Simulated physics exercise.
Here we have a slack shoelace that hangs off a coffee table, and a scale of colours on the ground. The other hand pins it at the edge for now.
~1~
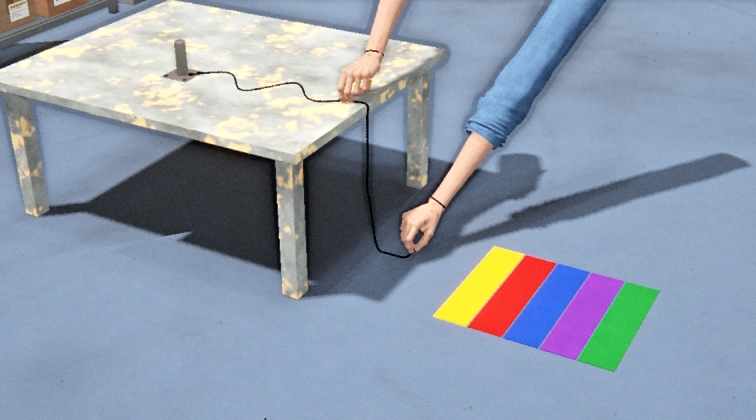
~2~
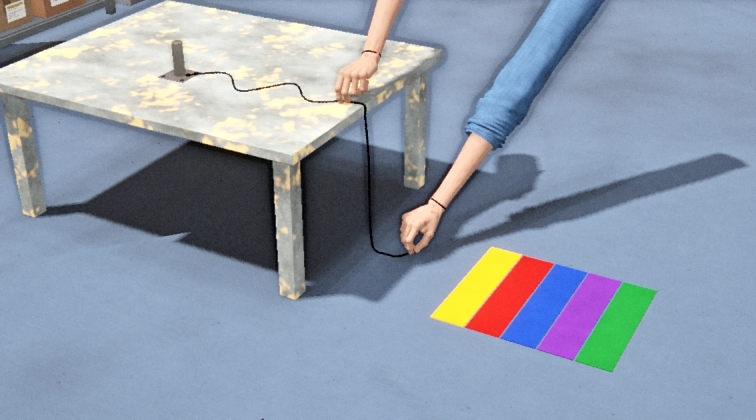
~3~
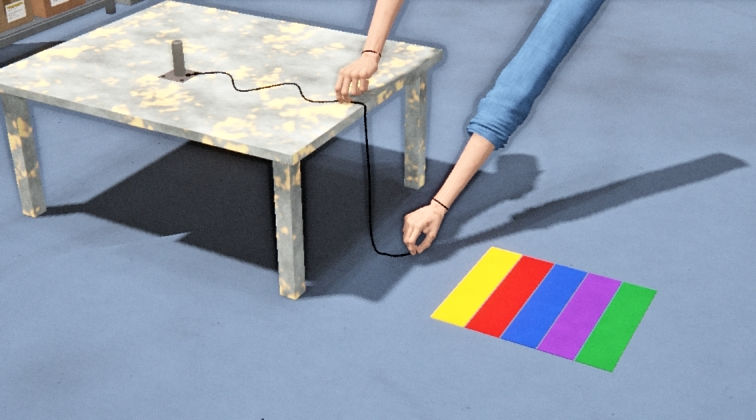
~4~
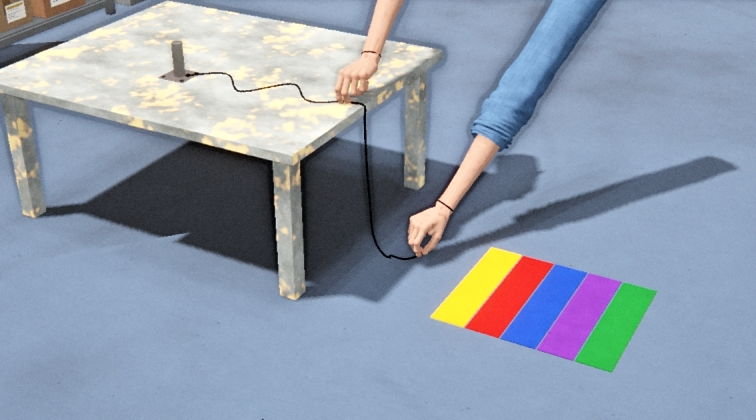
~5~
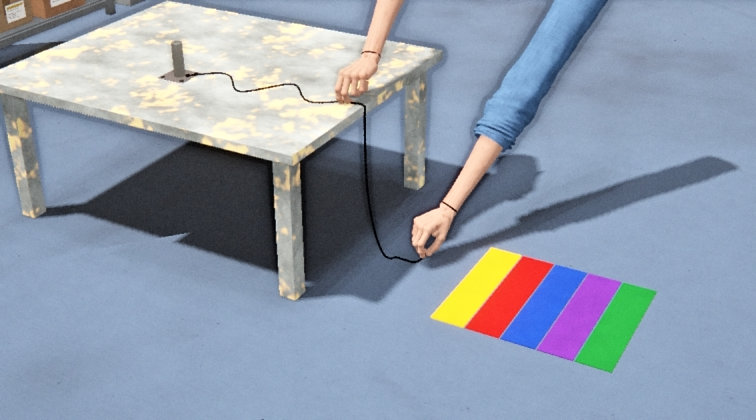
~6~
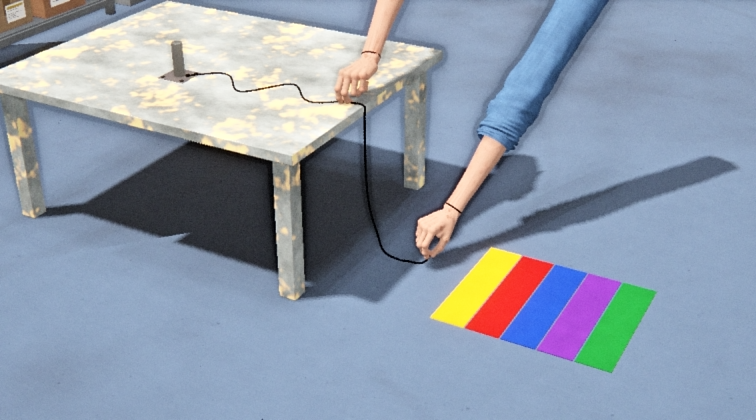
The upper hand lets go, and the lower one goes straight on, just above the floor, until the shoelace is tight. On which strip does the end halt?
The end stops over the purple strip.
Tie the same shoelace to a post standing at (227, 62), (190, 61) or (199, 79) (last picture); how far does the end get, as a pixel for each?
About (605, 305), (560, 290) and (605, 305).
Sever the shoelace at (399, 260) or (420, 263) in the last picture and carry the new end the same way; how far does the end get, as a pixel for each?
The places are (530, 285) and (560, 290).
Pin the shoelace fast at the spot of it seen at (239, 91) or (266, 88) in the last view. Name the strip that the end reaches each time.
One after the other, blue; blue.
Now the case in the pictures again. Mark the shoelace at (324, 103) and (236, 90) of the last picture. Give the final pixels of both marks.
Near (375, 123) and (263, 90).
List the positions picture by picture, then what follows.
End (414, 249); yellow (461, 308); red (495, 318); blue (530, 328); purple (567, 339); green (605, 350), in the first frame.
End (414, 250); shoelace through (221, 73) (253, 90) (302, 95) (363, 107) (369, 175) (372, 242), in the second frame.
End (416, 251), in the third frame.
End (421, 253); shoelace through (220, 73) (253, 91) (302, 96) (363, 107) (368, 175) (376, 243), in the fourth frame.
End (425, 254), in the fifth frame.
End (430, 255); shoelace through (220, 73) (252, 91) (302, 96) (363, 108) (366, 175) (380, 244), in the sixth frame.
A little later, end near (518, 280); over red.
Next, end near (559, 291); over blue.
When it is tight, end near (583, 298); over purple. It gets as far as the purple strip.
